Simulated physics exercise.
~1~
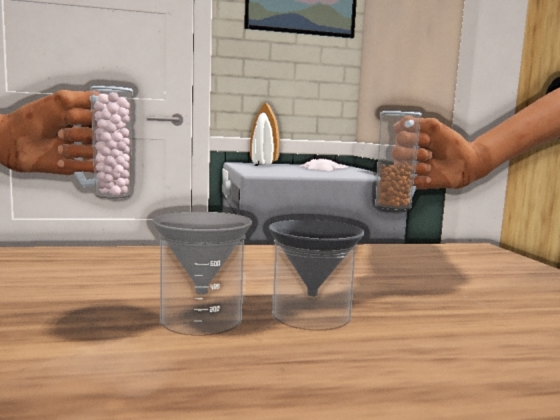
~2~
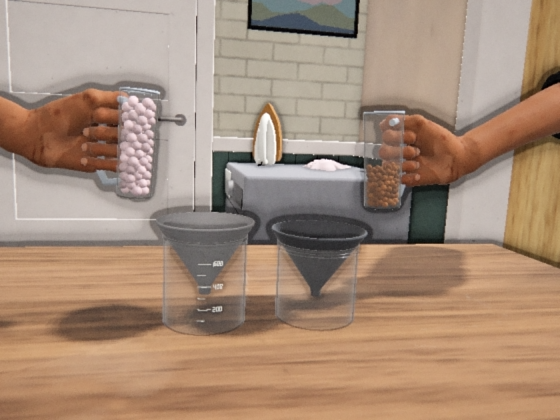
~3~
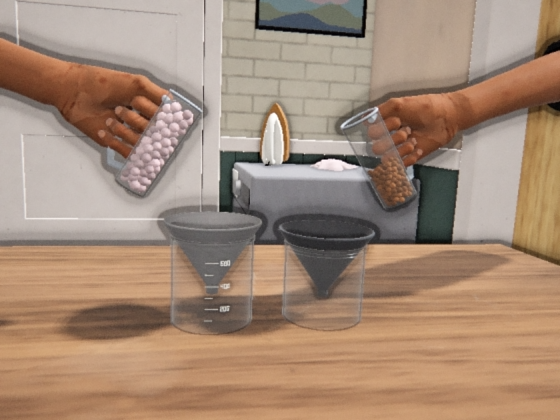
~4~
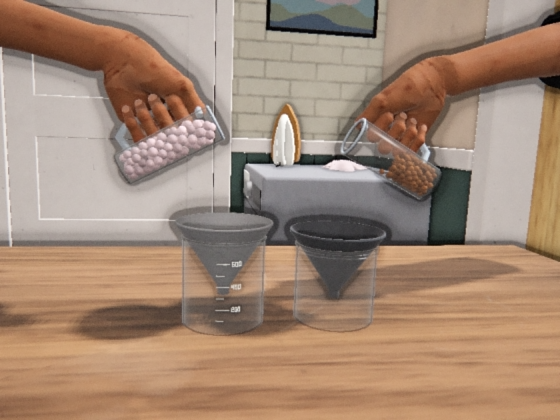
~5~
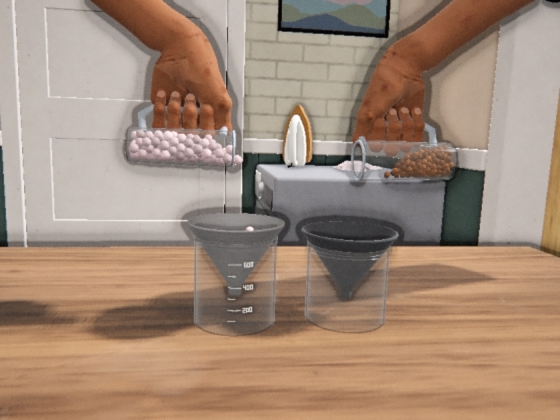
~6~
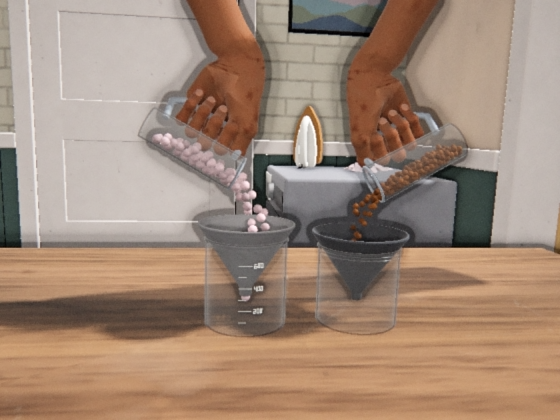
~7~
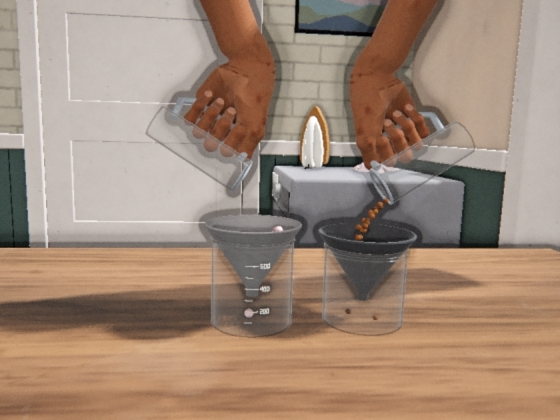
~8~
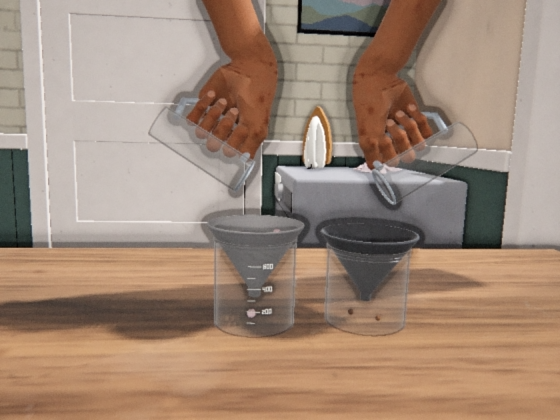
On a wooden table in a room with a white door and a pale brick wall, two clear jars stand side by side, each with a dark funnel in its mouth. Above them, one hand holds a clear cup of pale pink balls on the left, and another holds a cup of small brown pieces on the right. The hands move inward and tip the cups as the view pans slightly left. Pink balls tumble out first, then the brown pieces follow. Both cups end up emptied, but nearly everything stays stuck in the funnels, with only a stray few in each jar.
